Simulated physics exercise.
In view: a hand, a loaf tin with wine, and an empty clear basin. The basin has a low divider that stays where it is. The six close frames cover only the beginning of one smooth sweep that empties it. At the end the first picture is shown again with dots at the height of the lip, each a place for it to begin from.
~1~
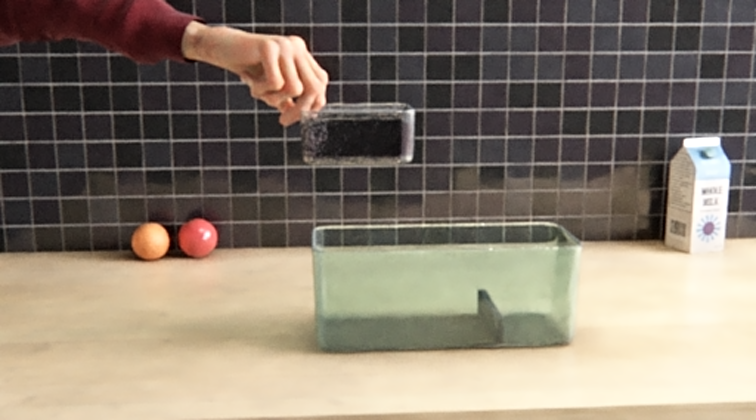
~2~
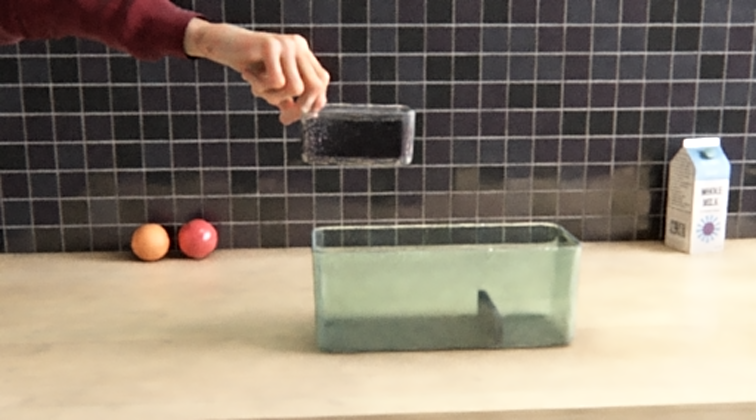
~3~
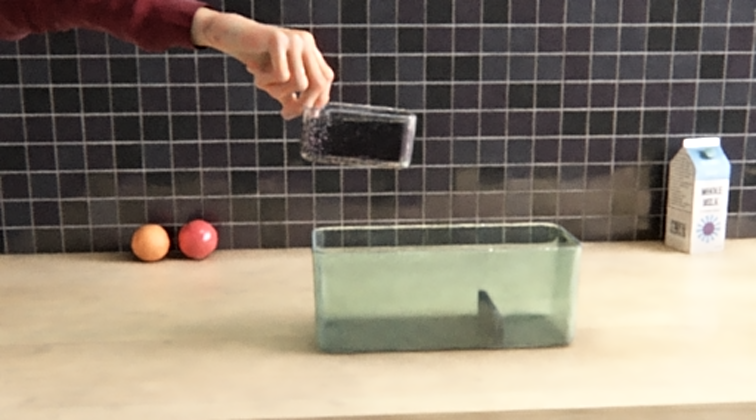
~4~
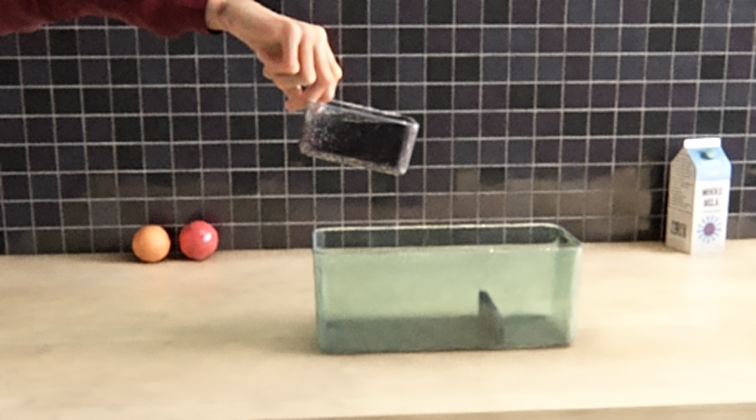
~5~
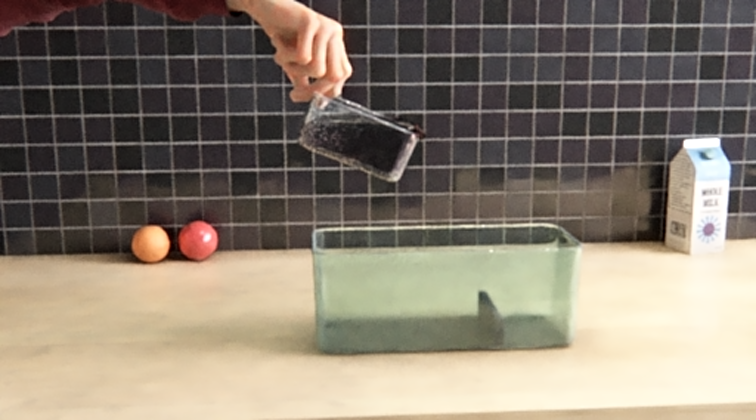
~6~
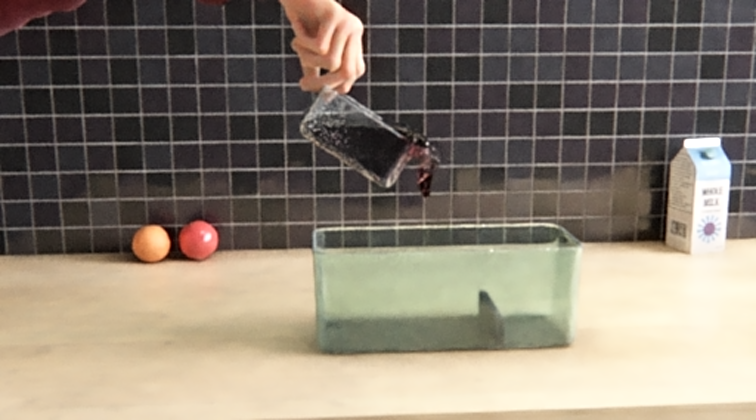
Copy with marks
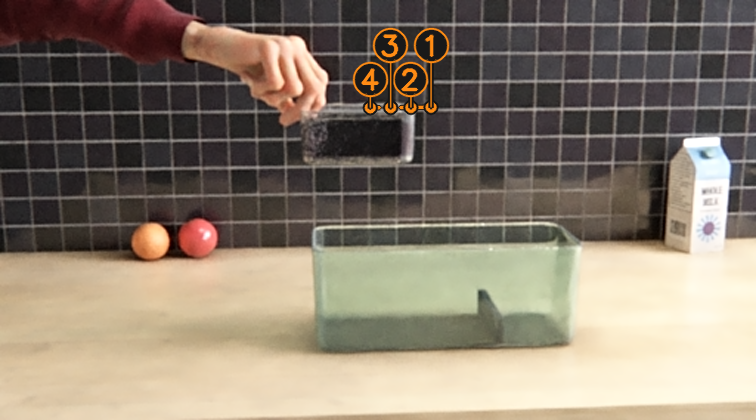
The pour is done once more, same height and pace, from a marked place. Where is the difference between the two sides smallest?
I would pick spot 1.
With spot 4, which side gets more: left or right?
More ends on the left.
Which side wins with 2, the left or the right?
More ends on the left.
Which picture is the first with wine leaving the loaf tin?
In picture 5.
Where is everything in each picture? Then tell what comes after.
Upright, lip at (409, 107); basin from (316, 350) to (574, 343); top of the wall at (490, 302); nothing has left yet.
Upright, lip at (409, 109); nothing has left yet.
Tipped about 6°, lip at (411, 114); nothing has left yet.
Tipped about 13°, lip at (413, 121); nothing has left yet.
Tipped about 23°, lip at (414, 131); wine is over the lip, down to (419, 136).
Tipped about 34°, lip at (414, 142); wine is over the lip, down to (424, 191).
On the marked copy, 1 at (431, 107); 2 at (410, 107); 3 at (390, 107); 4 at (370, 107).
For spot 1, about 51 % ends left of the wall and 48 % right of it.
For spot 2, about 88 % ends left of the wall and 11 % right of it.
For spot 3, about 87 % ends left of the wall and 11 % right of it.
For spot 4, about 87 % ends left of the wall and 12 % right of it.
